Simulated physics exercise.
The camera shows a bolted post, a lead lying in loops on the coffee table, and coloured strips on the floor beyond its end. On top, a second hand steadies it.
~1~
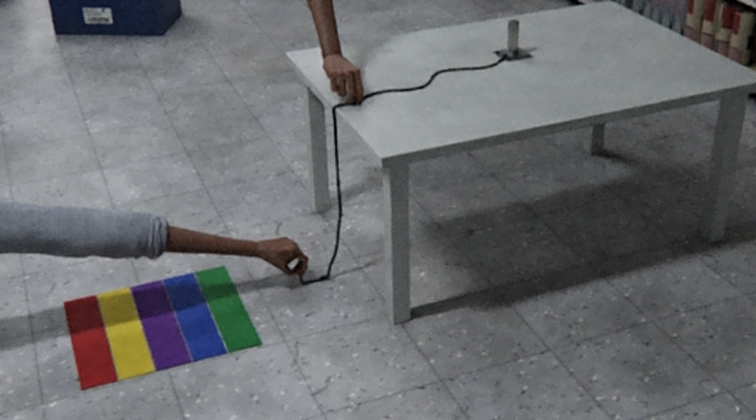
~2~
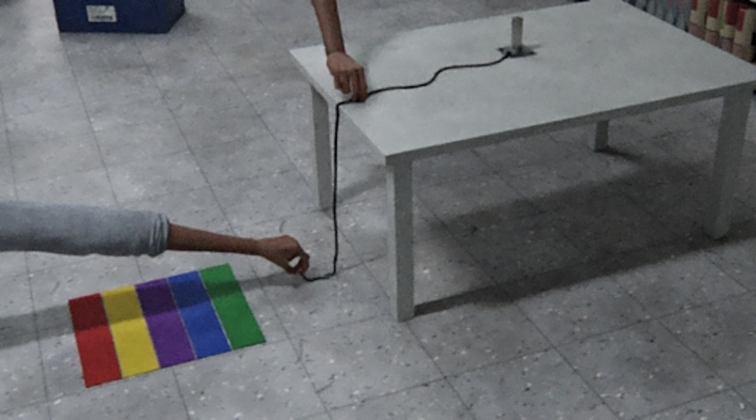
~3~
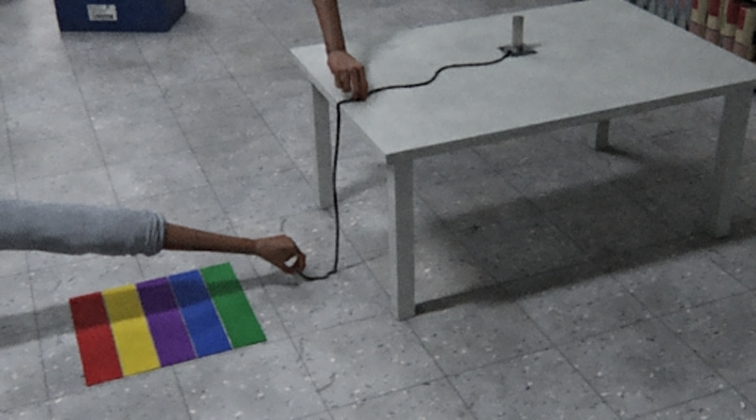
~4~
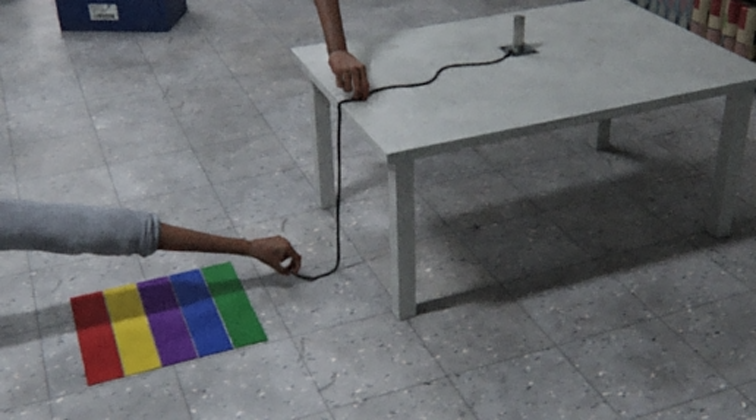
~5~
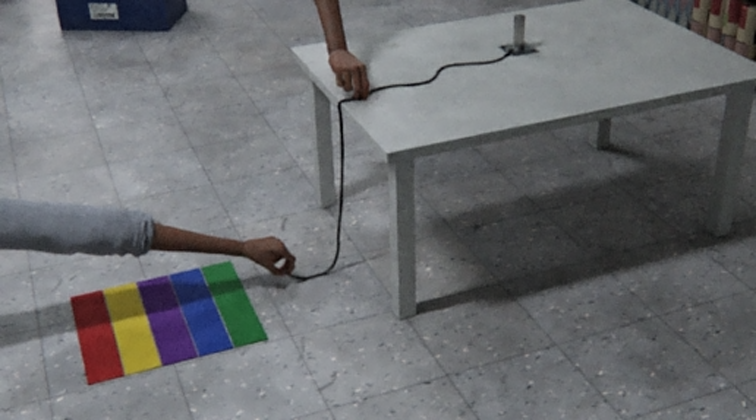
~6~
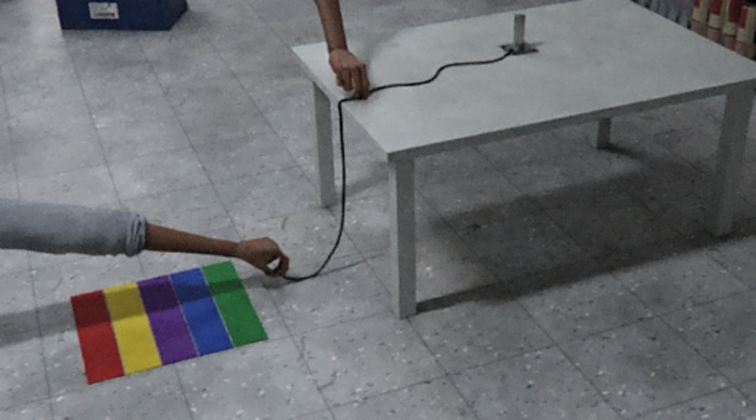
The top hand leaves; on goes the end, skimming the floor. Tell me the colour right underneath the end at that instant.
Right underneath is purple.
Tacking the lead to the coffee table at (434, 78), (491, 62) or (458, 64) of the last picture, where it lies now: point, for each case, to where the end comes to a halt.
Per try (px, approx.): (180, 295), (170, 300), (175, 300).
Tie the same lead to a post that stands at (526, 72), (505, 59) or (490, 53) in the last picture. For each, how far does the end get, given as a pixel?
In order, the pixels are (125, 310), (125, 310) and (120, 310).
Soon after, end near (226, 286); over green.
After that, end near (186, 295); over blue.
At the stop, end near (163, 301); over purple. The purple one.
